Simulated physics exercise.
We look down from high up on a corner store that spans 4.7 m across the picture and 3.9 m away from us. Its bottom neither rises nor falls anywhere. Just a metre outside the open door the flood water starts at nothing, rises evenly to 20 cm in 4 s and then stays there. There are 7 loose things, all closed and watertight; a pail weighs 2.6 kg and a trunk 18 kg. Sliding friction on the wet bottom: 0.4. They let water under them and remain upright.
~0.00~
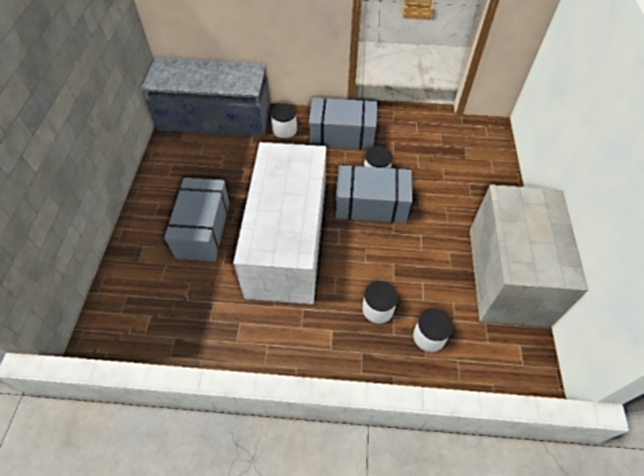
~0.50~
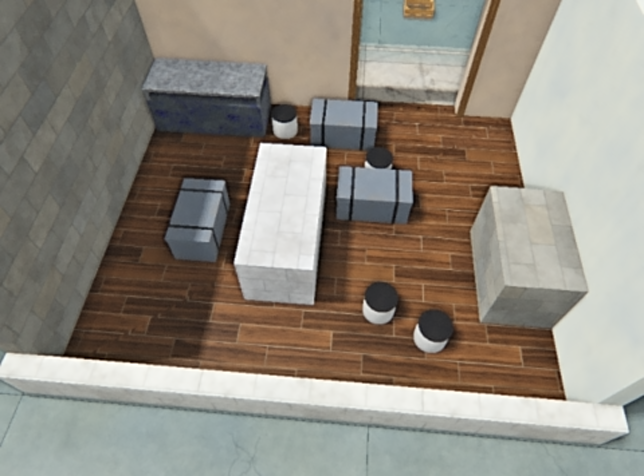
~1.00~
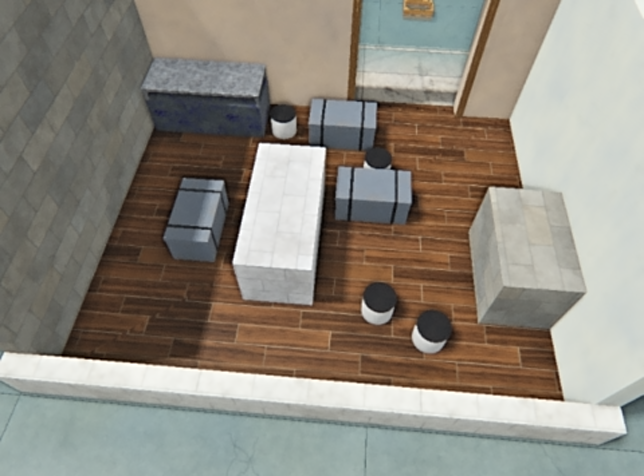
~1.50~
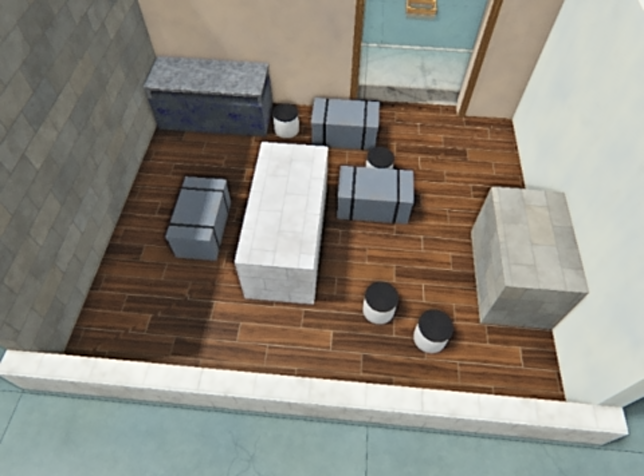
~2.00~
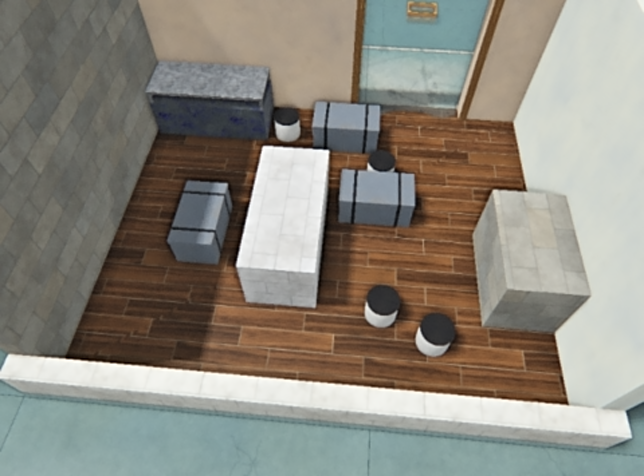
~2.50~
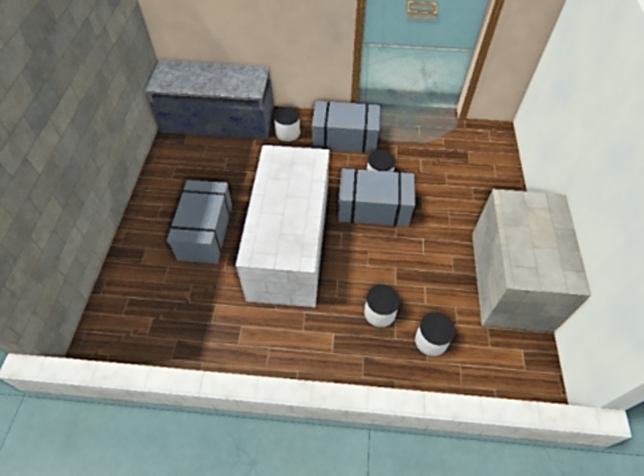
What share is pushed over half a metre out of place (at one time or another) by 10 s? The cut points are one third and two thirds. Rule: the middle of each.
It falls at two thirds or higher.
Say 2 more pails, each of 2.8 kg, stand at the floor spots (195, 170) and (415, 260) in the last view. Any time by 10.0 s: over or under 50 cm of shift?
Note: Item 1 stays inside the limit; item 2 exceeds the limit.
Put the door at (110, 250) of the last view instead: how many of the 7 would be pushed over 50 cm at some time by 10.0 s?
Result: 5 of them.
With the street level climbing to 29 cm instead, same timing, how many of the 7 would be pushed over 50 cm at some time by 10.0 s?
With that change, 6 of them.
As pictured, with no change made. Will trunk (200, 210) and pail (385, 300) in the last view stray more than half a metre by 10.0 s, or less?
Taking them in turn, I'd say smaller and greater.
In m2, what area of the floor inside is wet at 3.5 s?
The covered patch comes to about 2.0 m2.
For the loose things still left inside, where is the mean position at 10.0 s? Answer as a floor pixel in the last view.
Centred roughly on (219, 219).
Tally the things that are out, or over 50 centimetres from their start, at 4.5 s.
Count then: 1.
After 3.5 s 0 of 7 are over 50 cm from their spots; 0 afloat.
After 4.5 s 1 of 7 are over 50 cm from their spots; 0 afloat.
After 7.0 s 5 of 7 are over 50 cm from their spots; 4 afloat.
After 10.0 s 5 of 7 are over 50 cm from their spots, and 5 have been at some point; 3 afloat.
